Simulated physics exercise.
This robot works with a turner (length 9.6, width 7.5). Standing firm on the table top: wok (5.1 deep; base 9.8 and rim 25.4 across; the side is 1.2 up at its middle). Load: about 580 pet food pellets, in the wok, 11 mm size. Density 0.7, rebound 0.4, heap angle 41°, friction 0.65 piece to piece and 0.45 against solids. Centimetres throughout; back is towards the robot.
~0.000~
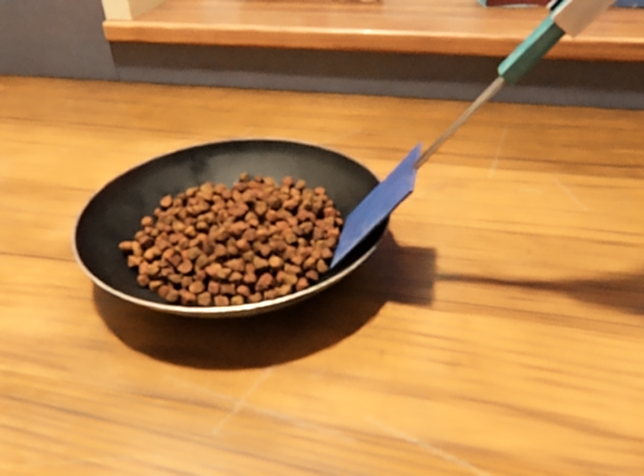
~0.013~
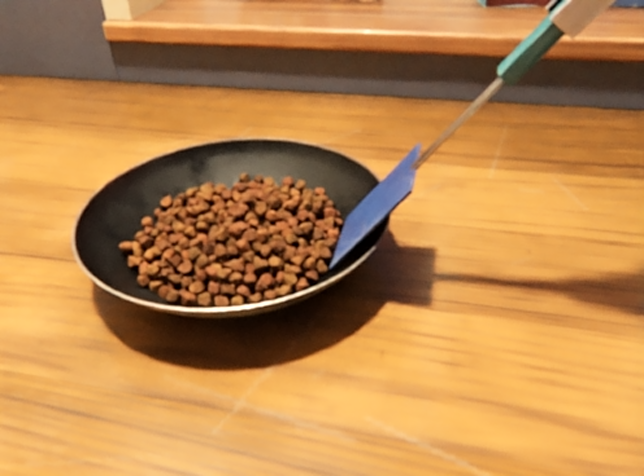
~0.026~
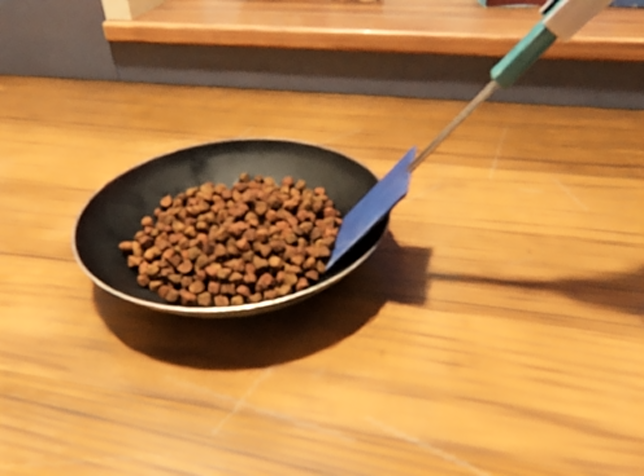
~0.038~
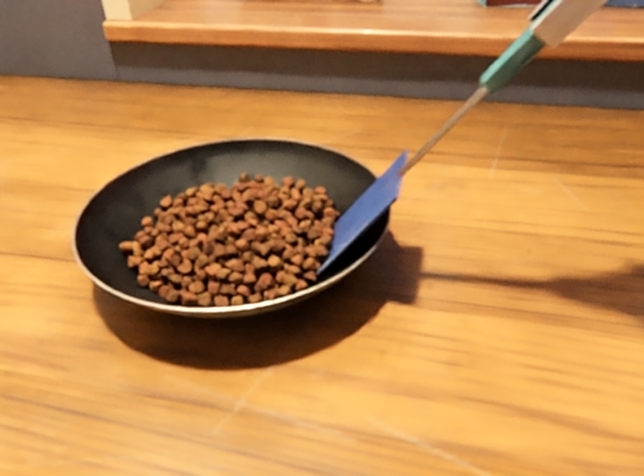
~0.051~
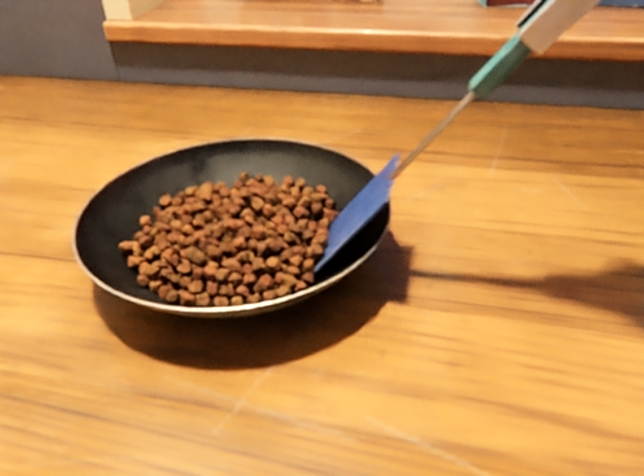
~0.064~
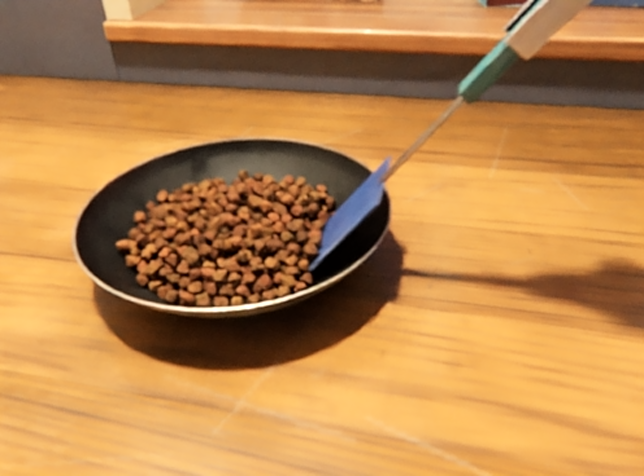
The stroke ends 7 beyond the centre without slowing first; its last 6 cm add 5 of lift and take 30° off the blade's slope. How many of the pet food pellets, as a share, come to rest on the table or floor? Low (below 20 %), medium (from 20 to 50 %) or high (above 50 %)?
A low share, below 20 %, ends on the table or floor.
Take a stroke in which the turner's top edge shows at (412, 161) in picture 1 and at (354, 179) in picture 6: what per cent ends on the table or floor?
Some 30 per cent.
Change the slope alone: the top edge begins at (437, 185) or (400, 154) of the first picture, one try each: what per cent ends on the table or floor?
Some 10 and 10 per cent.
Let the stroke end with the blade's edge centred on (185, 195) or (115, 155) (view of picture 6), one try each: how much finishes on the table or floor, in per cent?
Some 0 and 35 per cent.
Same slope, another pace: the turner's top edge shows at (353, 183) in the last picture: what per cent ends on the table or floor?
Some 25 per cent.
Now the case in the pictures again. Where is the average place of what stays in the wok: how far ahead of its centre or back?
Some 4.5 cm ahead.
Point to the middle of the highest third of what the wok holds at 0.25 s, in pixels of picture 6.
Near (143, 202).
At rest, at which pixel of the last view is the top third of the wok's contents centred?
Around (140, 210).
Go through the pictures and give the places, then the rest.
In the first picture, turner top edge at (417, 165), sloping 53°; upper third of the load around (243, 227), from x 125 to 335, top at y 180; 575 in the wok.
In the second picture, turner top edge at (416, 166), sloping 53°; upper third of the load around (243, 227), from x 125 to 335, top at y 180.
In the third picture, turner top edge at (411, 168), sloping 53°; upper third of the load around (243, 227), from x 125 to 335, top at y 180.
In the fourth picture, turner top edge at (403, 172), sloping 53°; upper third of the load around (243, 226), from x 125 to 335, top at y 180.
In the fifth picture, turner top edge at (394, 176), sloping 53°; upper third of the load around (239, 224), from x 125 to 335, top at y 180.
In the sixth picture, turner top edge at (384, 179), sloping 53°; upper third of the load around (234, 221), from x 125 to 335, top at y 175; 575 in the wok.
By 0.16 s, sloping 53°, highest piece 5 above the table; 575 in the wok.
By 0.25 s, sloping 41°, highest piece 7 above the table; 570 in the wok, 5 on the blade or in flight.
By 0.49 s, sloping 23°, highest piece 7 above the table; 513 in the wok, 52 on the table or floor, 10 on the blade or in flight.
By 1.54 s, sloping 23°, highest piece 6 above the table; 511 in the wok, 64 on the table or floor.
Final count, 511 in the wok, 64 on the table or floor. That is 11 % on the table or floor.
